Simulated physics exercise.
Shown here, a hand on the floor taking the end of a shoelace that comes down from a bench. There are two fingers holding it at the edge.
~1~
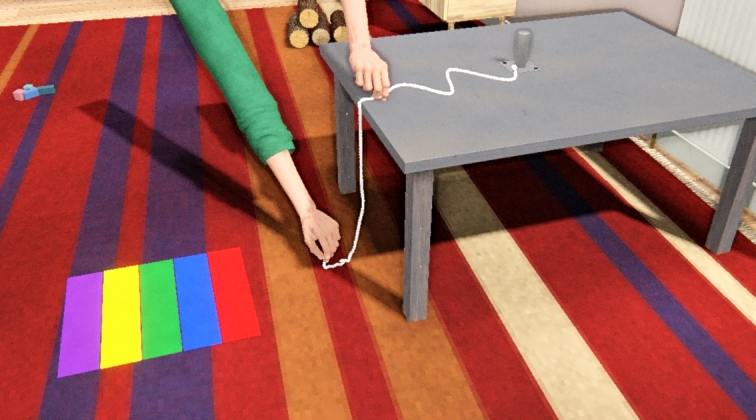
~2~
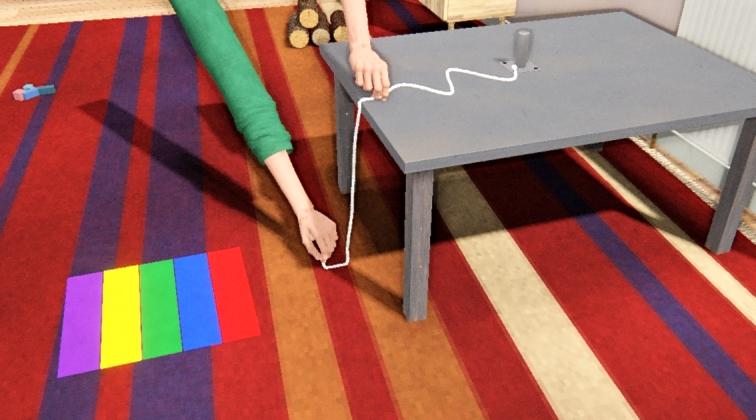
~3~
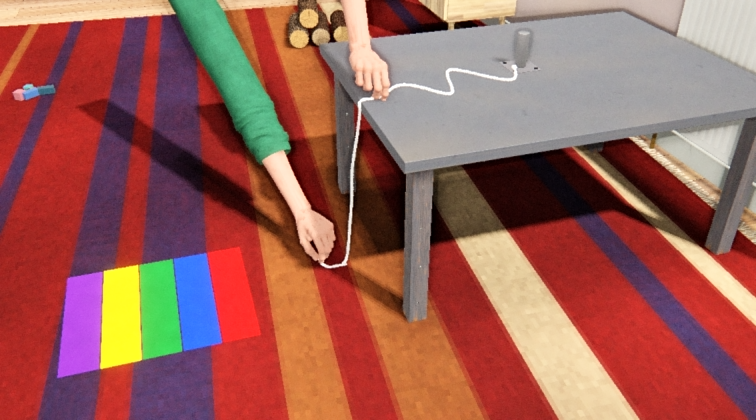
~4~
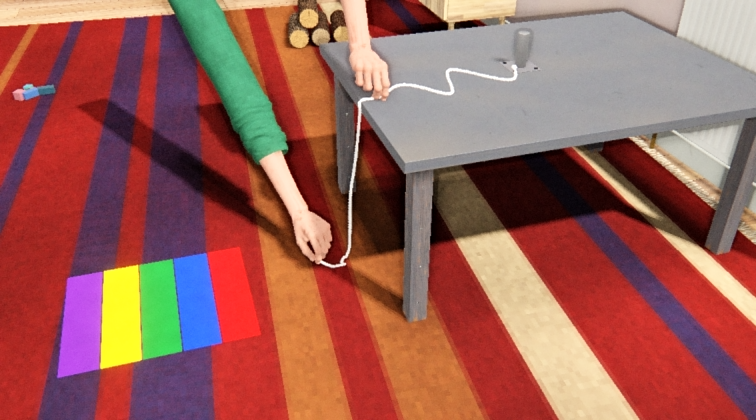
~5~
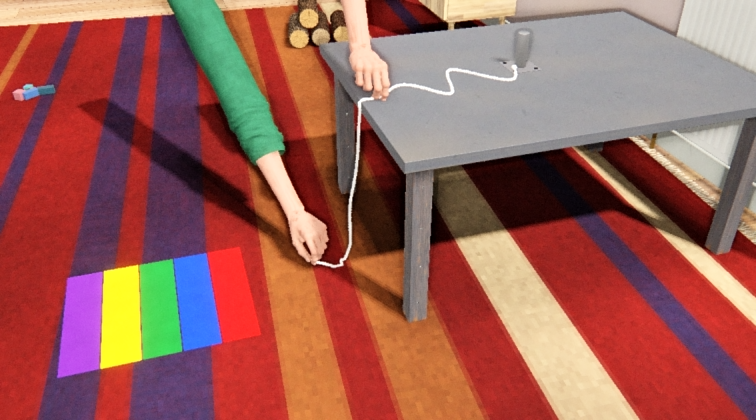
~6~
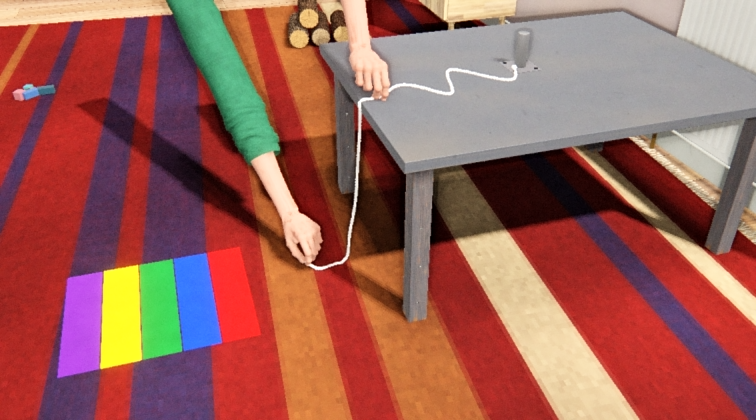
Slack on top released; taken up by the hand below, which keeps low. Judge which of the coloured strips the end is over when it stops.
It is over the purple strip.
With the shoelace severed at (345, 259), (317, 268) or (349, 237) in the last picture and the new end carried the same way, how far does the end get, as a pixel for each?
Near (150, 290), (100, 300) and (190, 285).
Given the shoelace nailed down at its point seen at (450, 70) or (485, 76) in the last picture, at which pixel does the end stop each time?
It would be somewhere around (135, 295) the first time and (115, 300) the second.
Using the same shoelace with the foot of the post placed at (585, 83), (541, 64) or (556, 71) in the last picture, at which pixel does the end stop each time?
In pixels, the answers are (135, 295), (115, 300) and (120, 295).
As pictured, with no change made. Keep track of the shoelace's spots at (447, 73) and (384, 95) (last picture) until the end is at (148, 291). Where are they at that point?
Around (416, 84) and (338, 166).
Soon after, end near (148, 291); over green.
Then, end near (106, 299); over yellow.
At full stretch, end near (81, 304); over purple. The purple one.
